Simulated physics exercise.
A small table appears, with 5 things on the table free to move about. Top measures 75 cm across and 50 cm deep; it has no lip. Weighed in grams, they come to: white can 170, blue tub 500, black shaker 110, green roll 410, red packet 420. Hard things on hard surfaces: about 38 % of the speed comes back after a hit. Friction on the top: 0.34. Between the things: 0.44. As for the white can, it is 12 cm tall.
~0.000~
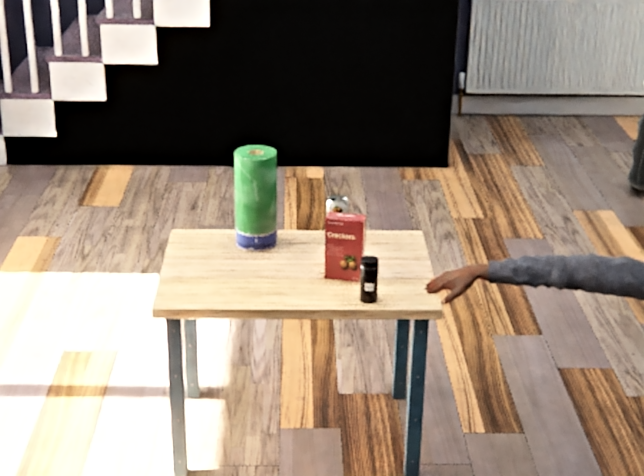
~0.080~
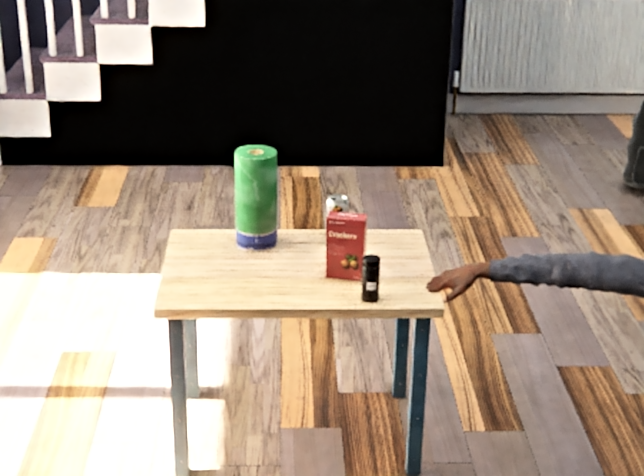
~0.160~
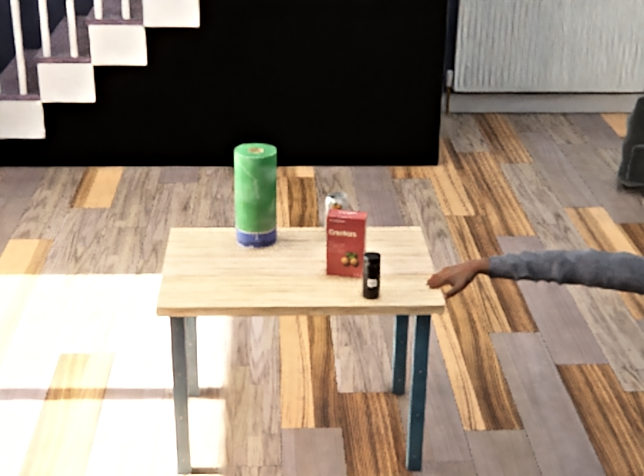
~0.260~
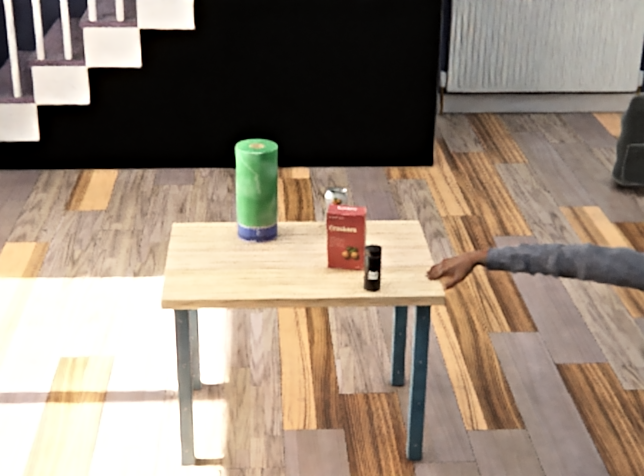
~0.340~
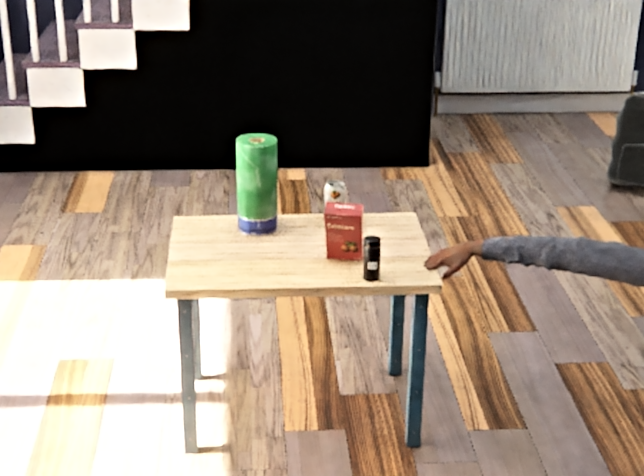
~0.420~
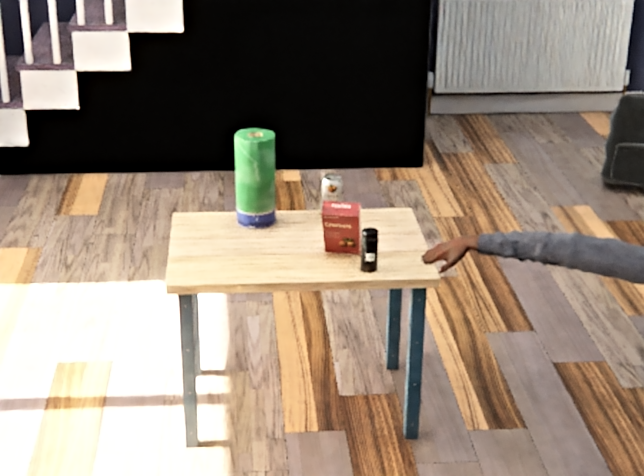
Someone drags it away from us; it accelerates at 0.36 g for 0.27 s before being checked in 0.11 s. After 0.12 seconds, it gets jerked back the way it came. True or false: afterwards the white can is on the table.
False.
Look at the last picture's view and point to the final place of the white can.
Close to (332, 375).
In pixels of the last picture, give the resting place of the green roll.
(257, 344), roughly.
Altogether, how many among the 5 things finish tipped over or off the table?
Count: 5.
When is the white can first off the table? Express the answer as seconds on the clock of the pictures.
It happens near 0.5 s.
Around 0.72 s, table along by 13 cm; white can and green roll now off the table; red packet at 22° to upright; blue tub at 6° to upright.
Around 1.02 s, blue tub now off the table; black shaker at 43° to upright; red packet at 16° to upright.
Around 1.12 s, black shaker on its side; red packet at 36° to upright.
Around 1.32 s, red packet on its side; black shaker on its side.
Finally (3.0 s), off the table, white can, blue tub and green roll; on their side or leaning hard on the table, black shaker and red packet. In the last view, white can near (332, 375).
